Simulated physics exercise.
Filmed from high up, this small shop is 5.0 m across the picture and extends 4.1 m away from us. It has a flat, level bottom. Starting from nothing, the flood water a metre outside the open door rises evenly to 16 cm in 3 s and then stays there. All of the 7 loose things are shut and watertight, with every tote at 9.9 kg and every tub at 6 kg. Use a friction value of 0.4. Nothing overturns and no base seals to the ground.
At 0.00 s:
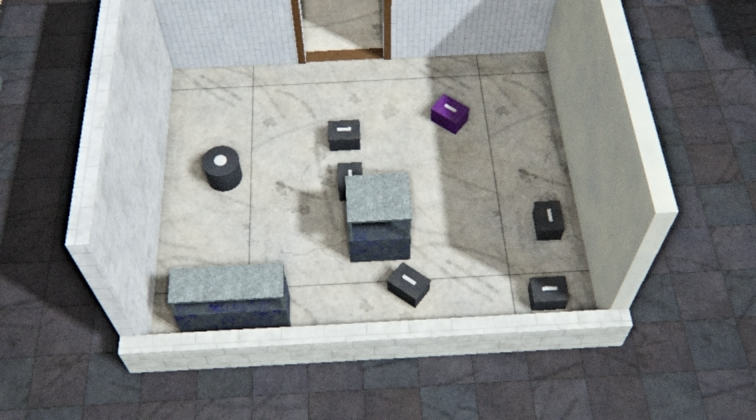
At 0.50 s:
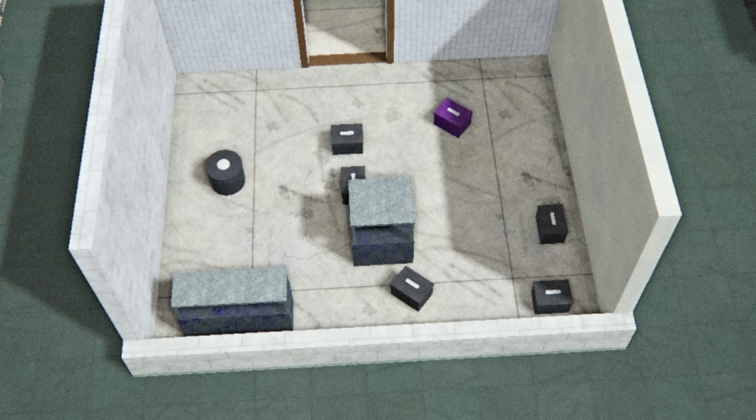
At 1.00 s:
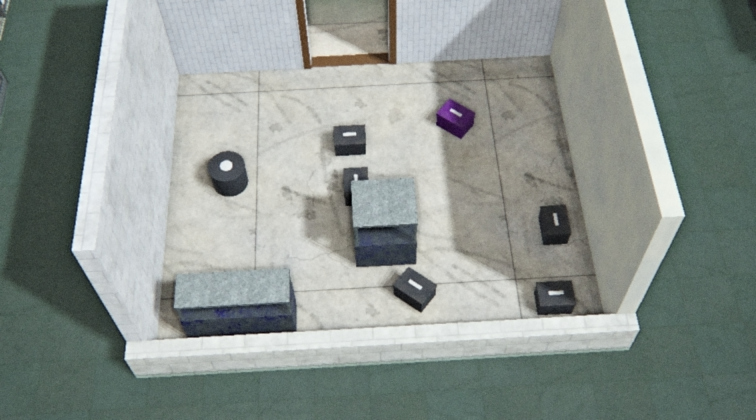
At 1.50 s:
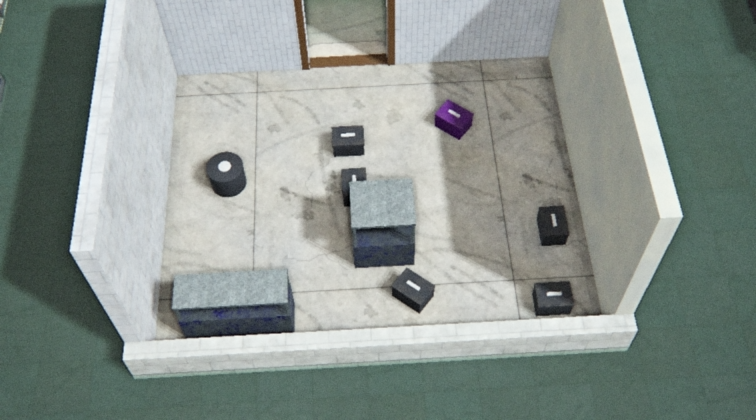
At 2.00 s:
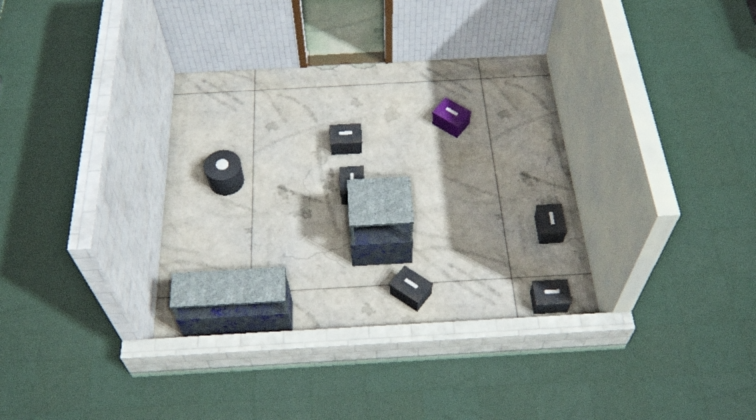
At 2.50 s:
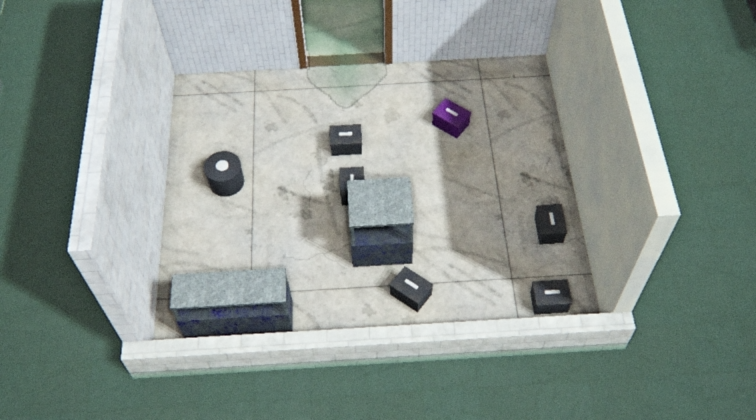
Greenish water creeping through the doorway onto the floor of a small shop, while the purple tote and dark containers stay still.
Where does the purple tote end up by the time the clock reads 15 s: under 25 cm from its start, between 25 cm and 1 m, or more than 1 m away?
Close by.
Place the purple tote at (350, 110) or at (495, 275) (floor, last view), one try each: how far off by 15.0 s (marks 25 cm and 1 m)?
So, one try each: It budges a bit the first time and sits almost still the second.
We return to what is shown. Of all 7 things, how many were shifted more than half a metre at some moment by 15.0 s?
The answer here is 1.
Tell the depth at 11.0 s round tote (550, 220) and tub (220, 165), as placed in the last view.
Depth approx. 6 cm / 4 cm.
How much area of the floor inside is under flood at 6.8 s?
The covered patch comes to about 15 m2.
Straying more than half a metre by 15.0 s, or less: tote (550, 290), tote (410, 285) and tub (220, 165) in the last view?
In that order: Below, below, above.
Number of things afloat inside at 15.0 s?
At that point I count 3.
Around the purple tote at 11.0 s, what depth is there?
2 cm or so.
After 3.5 s the purple tote is near (452, 113), 0.0 m from its start, aground; 0 afloat.
After 6.8 s the purple tote is near (452, 113), 0.0 m from its start, aground; 0 afloat.
After 11.0 s the purple tote is near (452, 113), 0.0 m from its start, aground; 1 afloat.
After 15.0 s the purple tote is near (452, 113), 0.0 m from its start, aground; 3 afloat.
